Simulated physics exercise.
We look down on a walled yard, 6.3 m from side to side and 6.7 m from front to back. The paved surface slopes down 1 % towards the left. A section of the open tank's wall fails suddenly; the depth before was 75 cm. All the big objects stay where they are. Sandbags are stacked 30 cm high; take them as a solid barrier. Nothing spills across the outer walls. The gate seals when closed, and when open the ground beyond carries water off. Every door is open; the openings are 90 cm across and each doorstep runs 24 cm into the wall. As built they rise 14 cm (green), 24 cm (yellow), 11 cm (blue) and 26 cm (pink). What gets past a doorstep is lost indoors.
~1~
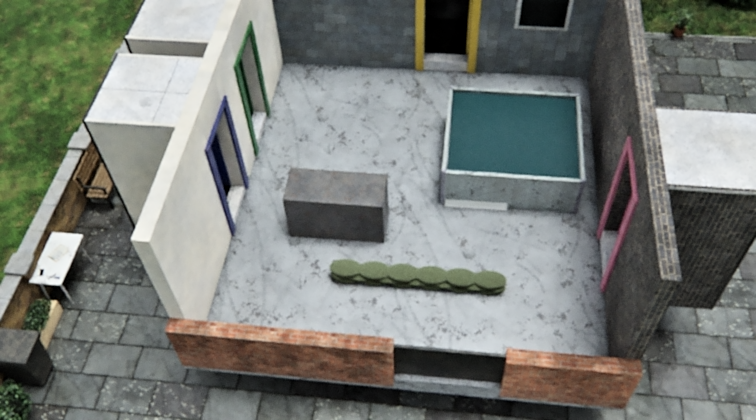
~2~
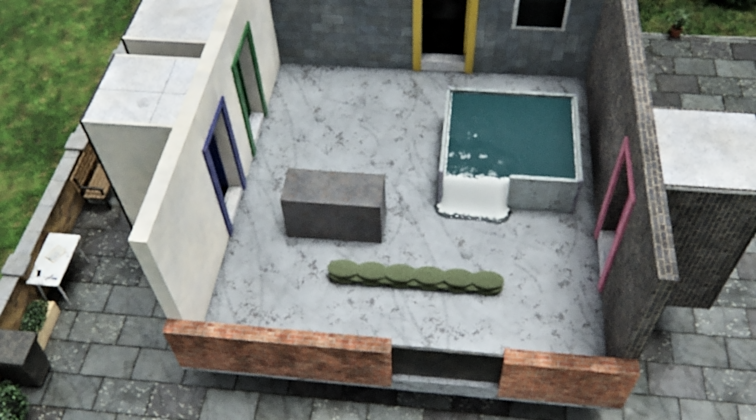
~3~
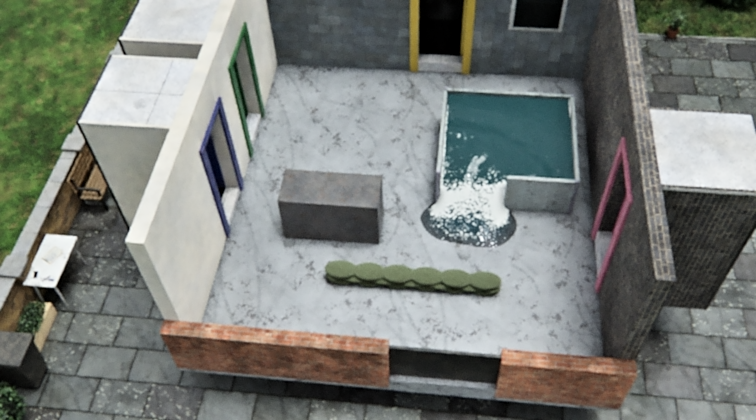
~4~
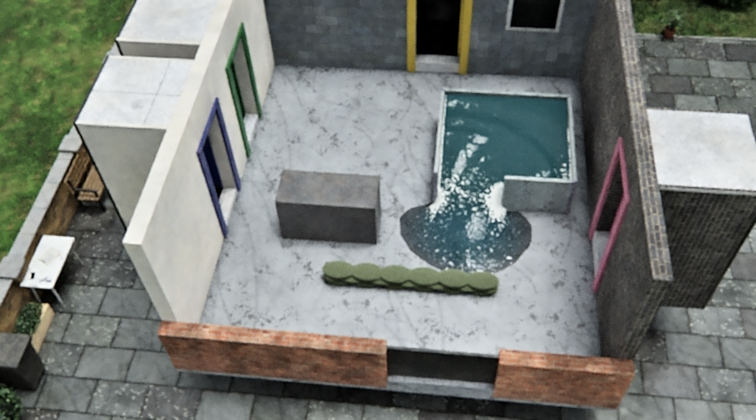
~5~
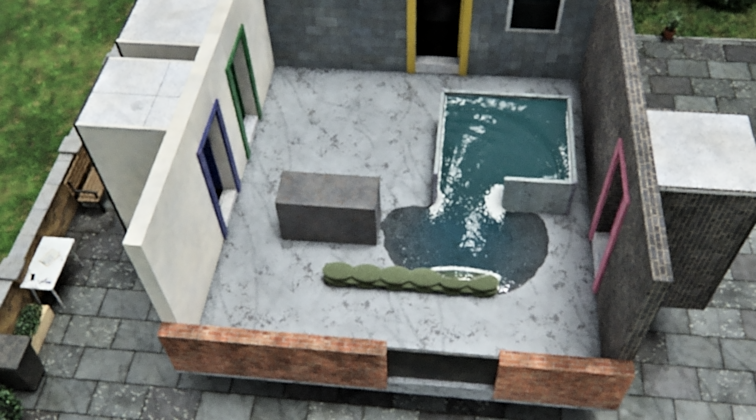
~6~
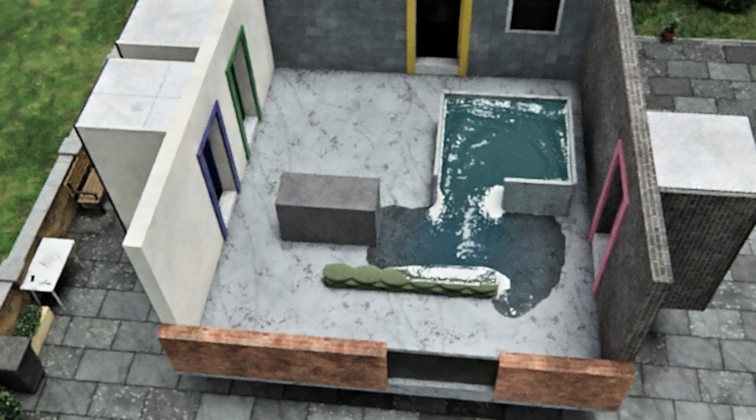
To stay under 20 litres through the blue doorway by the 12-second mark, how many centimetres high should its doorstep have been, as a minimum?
At least 14 cm or so.
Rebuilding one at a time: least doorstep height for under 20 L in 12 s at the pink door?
Roughly 14.5 cm at pink.
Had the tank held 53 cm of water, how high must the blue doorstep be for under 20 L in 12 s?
Then roughly 9.0 cm.
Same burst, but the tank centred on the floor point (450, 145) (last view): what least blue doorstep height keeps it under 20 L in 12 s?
Some 15 cm.
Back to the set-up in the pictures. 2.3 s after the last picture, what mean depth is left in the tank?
About 35 cm.
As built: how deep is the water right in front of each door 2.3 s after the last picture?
Depths in cm: Green 1, yellow 0, blue 13, pink 16.
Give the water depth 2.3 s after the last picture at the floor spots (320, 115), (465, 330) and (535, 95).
Roughly 0, 3 and 0 cm, in turn.
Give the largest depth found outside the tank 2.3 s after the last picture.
Roughly 34 cm.
Then, 0.7 s after the last picture water covers 25 % of the floor, deepest (49 cm) near (452, 273); it has not reached the blue door.
Then, 2.3 s after the last picture water covers 45 % of the floor, deepest (34 cm) near (192, 352); 13 cm at the blue door, 10 litres in over its 11 cm doorstep.
Then, 11.3 s after the last picture water covers 95 % of the floor, deepest (15 cm) near (393, 316); 10 cm at the blue door, 48 litres in over its 11 cm doorstep.
At the blue door as built, the water peaked near 17 cm, 4.9 s after the last picture.
Run again over the same 12 s with other heights there, 36 litres in over 12 cm, 9 litres over 16 cm. The limit of 20 litres is kept from about 14 cm up.
